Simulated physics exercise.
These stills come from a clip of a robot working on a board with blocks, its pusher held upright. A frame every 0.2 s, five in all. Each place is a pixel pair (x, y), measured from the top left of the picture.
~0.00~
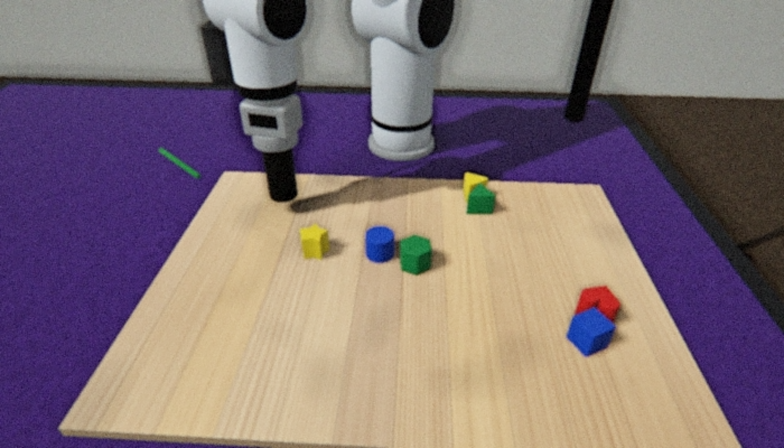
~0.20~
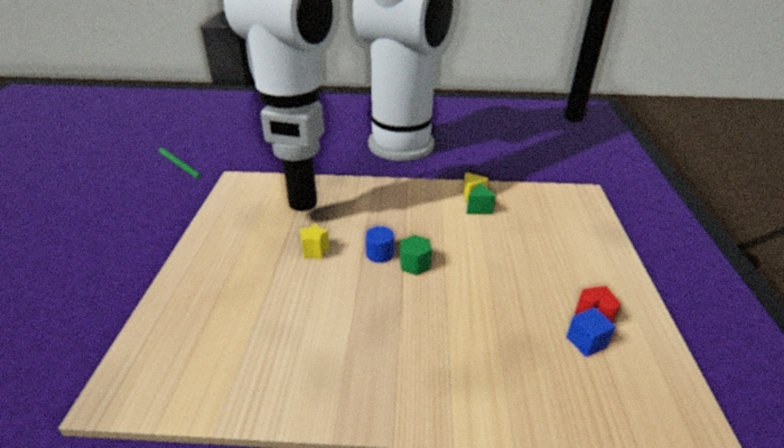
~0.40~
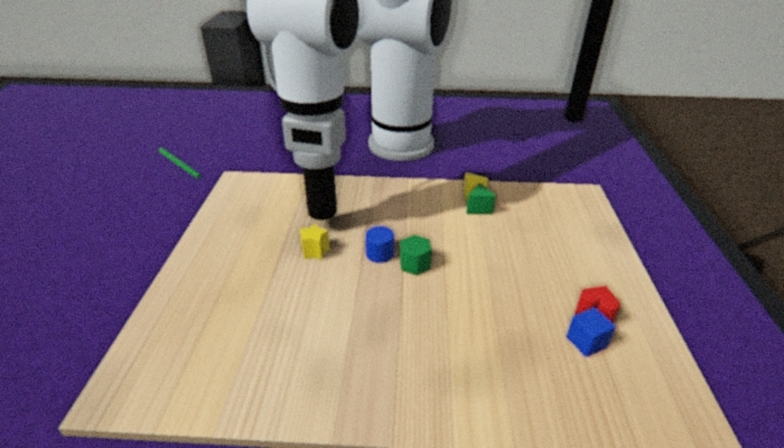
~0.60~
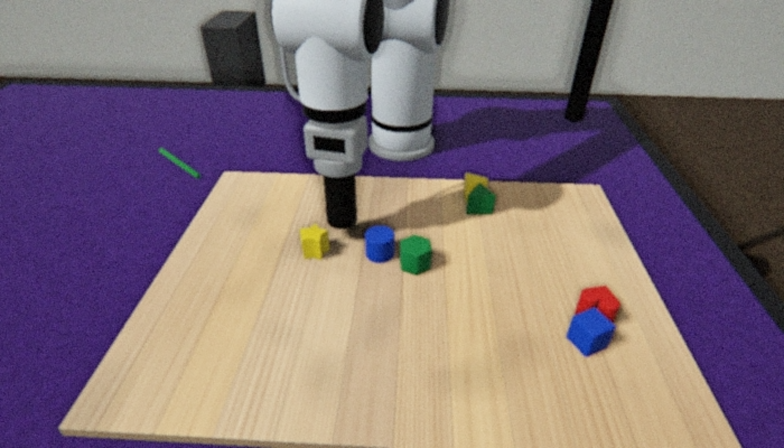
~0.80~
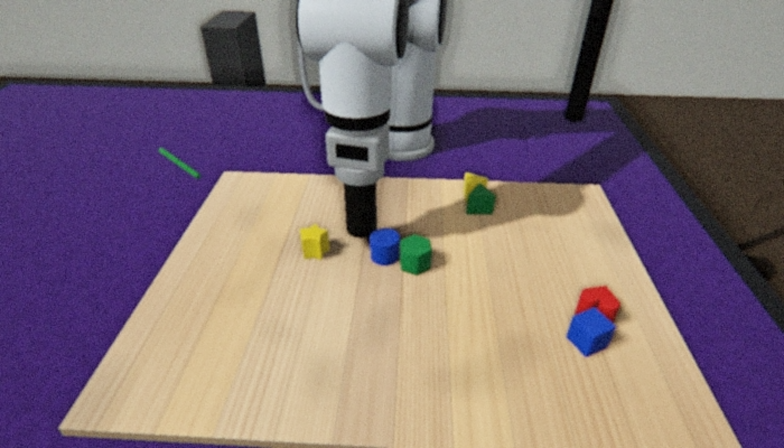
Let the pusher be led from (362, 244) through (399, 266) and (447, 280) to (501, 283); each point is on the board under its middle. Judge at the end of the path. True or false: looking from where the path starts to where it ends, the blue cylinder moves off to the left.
It is false.
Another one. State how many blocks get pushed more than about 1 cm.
Two.
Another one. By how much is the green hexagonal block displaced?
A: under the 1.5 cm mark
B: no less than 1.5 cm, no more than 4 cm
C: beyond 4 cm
Answer: C.
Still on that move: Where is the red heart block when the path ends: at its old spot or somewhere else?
It stays put.
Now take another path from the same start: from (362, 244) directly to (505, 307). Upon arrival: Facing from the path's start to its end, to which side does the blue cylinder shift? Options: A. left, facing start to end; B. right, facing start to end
B.
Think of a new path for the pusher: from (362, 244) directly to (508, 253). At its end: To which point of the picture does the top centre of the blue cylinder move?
When the path ends, it will be at (414, 246).
On the path given first. One third of the way, pusher (399, 251); blue cylinder (422, 261); green hexagonal block (453, 257), turned 75° anticlockwise.
Two thirds of the way, pusher (449, 265); blue cylinder (454, 282); green hexagonal block (483, 260), turned 115° anticlockwise.
At the end, pusher (504, 267); yellow star block unmoved; blue cylinder (457, 283); green hexagonal block (537, 260), turned 125° anticlockwise; red heart block unmoved.
